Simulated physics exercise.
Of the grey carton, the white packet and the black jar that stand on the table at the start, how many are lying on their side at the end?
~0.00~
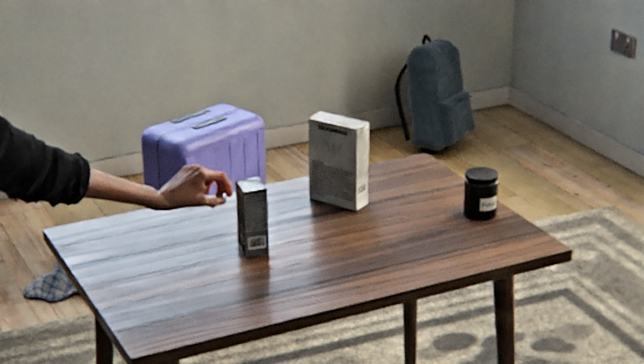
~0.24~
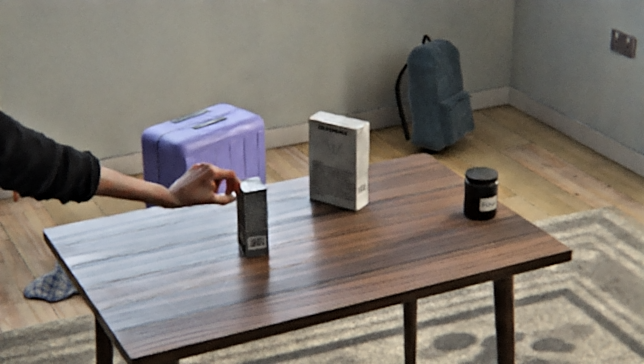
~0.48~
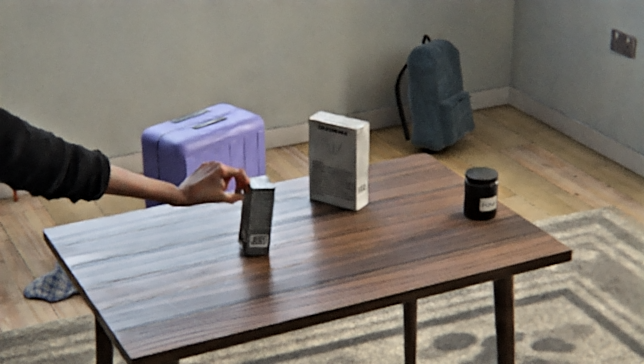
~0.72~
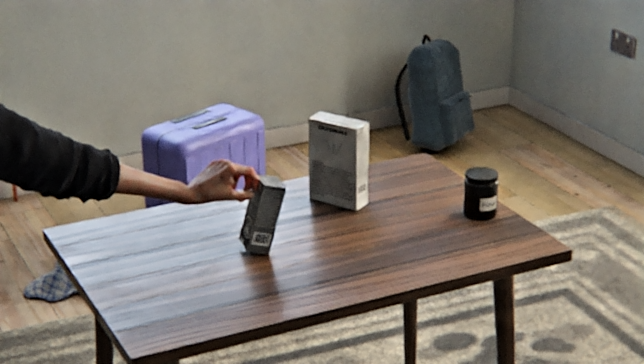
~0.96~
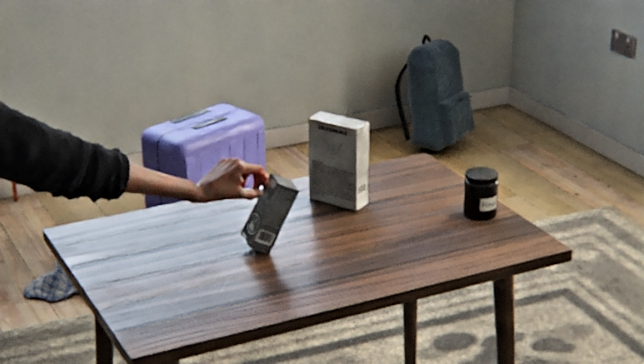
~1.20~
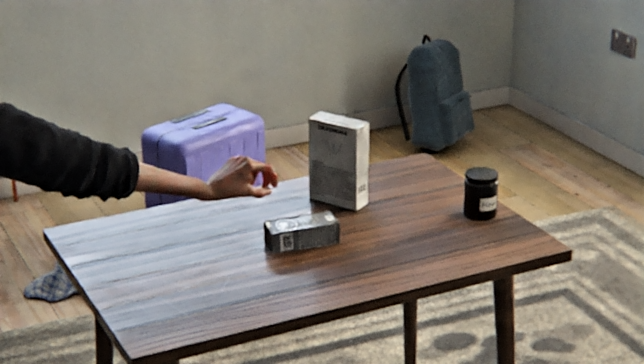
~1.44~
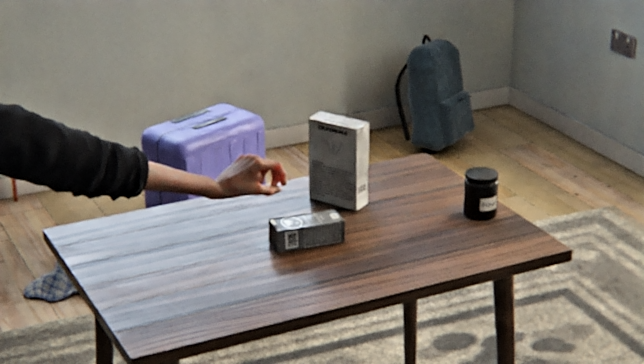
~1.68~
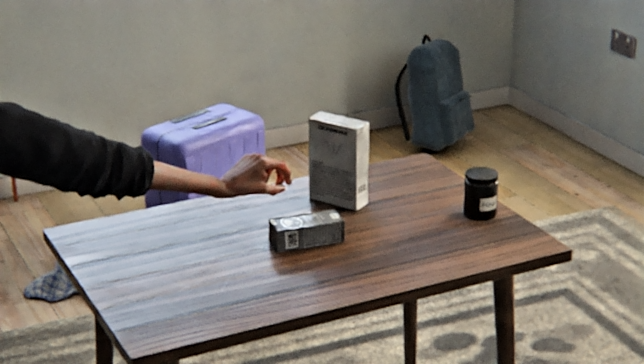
One of them is lying on its side at the end, the grey carton, while the white packet and the black jar are still standing.
In a room with a wooden floor and a patterned rug, a dark wooden table is seen from slightly above by a still camera. A grey carton stands near the middle of the table, with a taller white packet behind it to the right and a black jar farther right, while a purple suitcase and a blue-grey backpack rest near the wall. A dark-sleeved arm reaches in from the left, and its hand pushes the upper part of the carton. The carton tilts to the right, leans farther, and topples onto its side. It ends lying on the table, with the hand hovering behind it and the packet and jar still upright.
